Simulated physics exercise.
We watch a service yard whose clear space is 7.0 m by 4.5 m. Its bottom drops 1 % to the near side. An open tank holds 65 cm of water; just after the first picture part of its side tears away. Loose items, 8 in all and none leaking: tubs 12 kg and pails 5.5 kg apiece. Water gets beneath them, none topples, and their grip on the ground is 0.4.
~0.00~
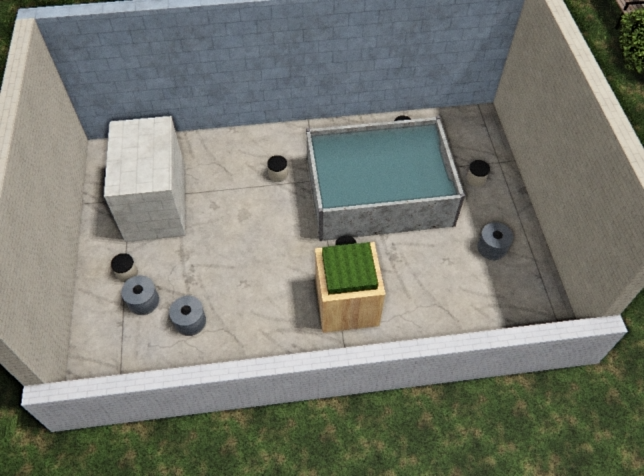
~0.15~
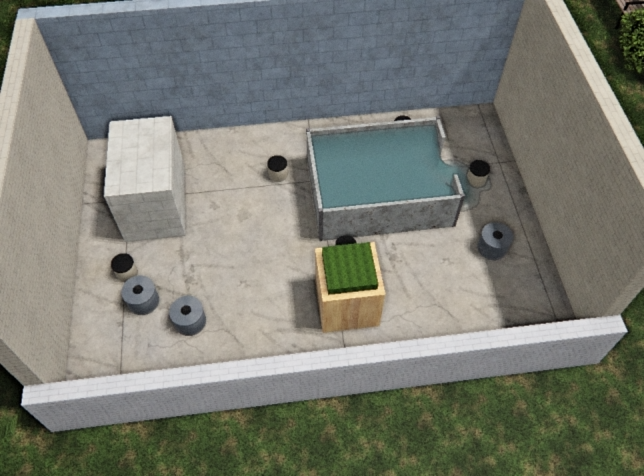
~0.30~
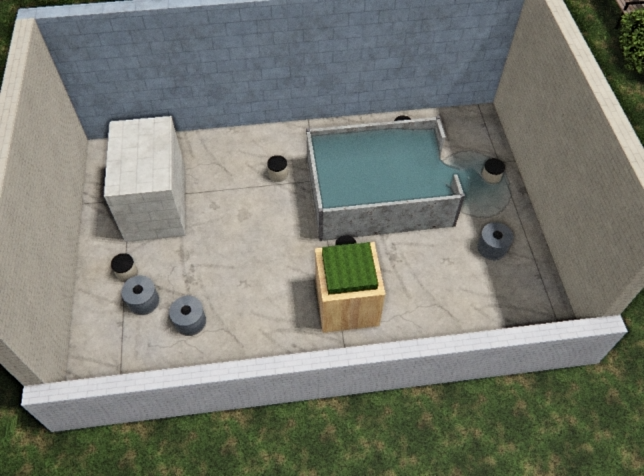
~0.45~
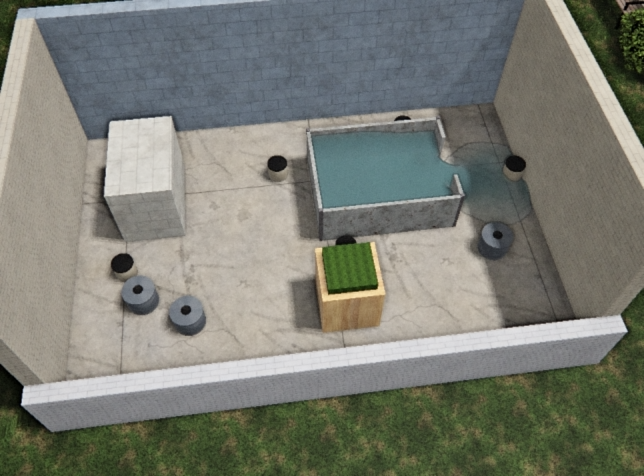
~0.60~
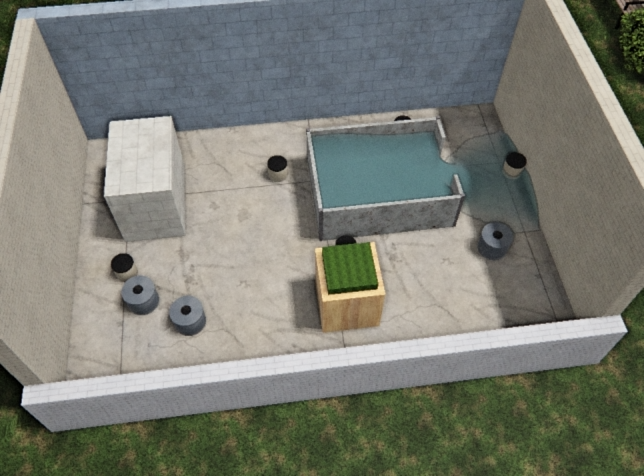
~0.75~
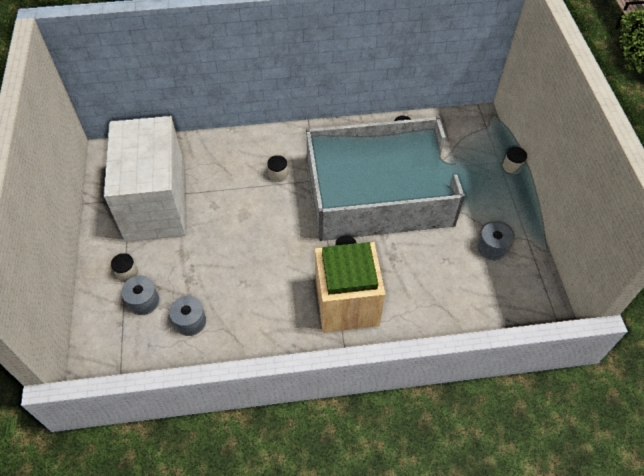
A walled yard with a pale stone floor, set on grass, is seen from high above by a still camera. A pale block stands at left, a raised tank of blue-green water right of centre, and a grass-topped wooden box in front, with small dark-topped and grey containers scattered around. The tank's right side opens, water spreads toward the right wall, and one dark-topped pail slides rightward, then drifts slightly backward beside that wall while everything else stays put.
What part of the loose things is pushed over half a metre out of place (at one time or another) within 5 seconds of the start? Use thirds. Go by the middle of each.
It is under a third.
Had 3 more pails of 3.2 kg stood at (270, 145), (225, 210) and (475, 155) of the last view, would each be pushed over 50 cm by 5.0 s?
In turn: More, under, past it.
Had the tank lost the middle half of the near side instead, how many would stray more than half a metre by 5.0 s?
In that case 3 of them.
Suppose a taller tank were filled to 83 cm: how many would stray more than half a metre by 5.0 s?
In that case 2 of them.
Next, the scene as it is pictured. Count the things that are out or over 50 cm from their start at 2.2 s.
I count 1.
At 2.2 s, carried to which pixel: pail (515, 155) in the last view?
Near (425, 107).
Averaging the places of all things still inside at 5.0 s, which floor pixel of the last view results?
At about (228, 233).
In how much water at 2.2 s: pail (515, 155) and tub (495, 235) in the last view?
Roughly 10 and 4 cm.
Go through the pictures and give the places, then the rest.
A pail at (480, 168), on the bottom; a tub at (138, 290) rests on the ground; water covers 3.0 m2; 0 of 8 have shifted, in the first picture.
A pail at (480, 168), on the bottom; a tub at (138, 290) rests on the ground; 3.4 m2 under water; 0 of 8 have shifted, in the second picture.
A pail at (495, 166) rests on the ground, 24 cm from its start; a tub at (138, 290), on the bottom; 4.0 m2 under water; 1 of 8 have shifted, in the third picture.
A pail at (516, 163) rests on the ground, 59 cm from its start; a tub at (138, 290), on the bottom; 4.7 m2 under water; 1 of 8 have shifted, in the fourth picture.
A pail at (517, 160) floats, 59 cm from its start; a tub at (138, 290) rests on the ground; water covers 5.0 m2; 1 of 8 have shifted, in the fifth picture.
A pail at (517, 154) floats, 59 cm from its start; a tub at (138, 290) rests on the ground; water covers 5.3 m2; 1 of 8 have shifted, in the sixth picture.
After 1.1 s 1 of 8 are over 50 cm from their spots; 1 afloat.
After 2.2 s 1 of 8 are over 50 cm from their spots; 0 afloat.
After 3.5 s 2 of 8 are over 50 cm from their spots; 1 afloat.
After 5.0 s 2 of 8 are over 50 cm from their spots, and 2 have been at some point; 0 afloat.
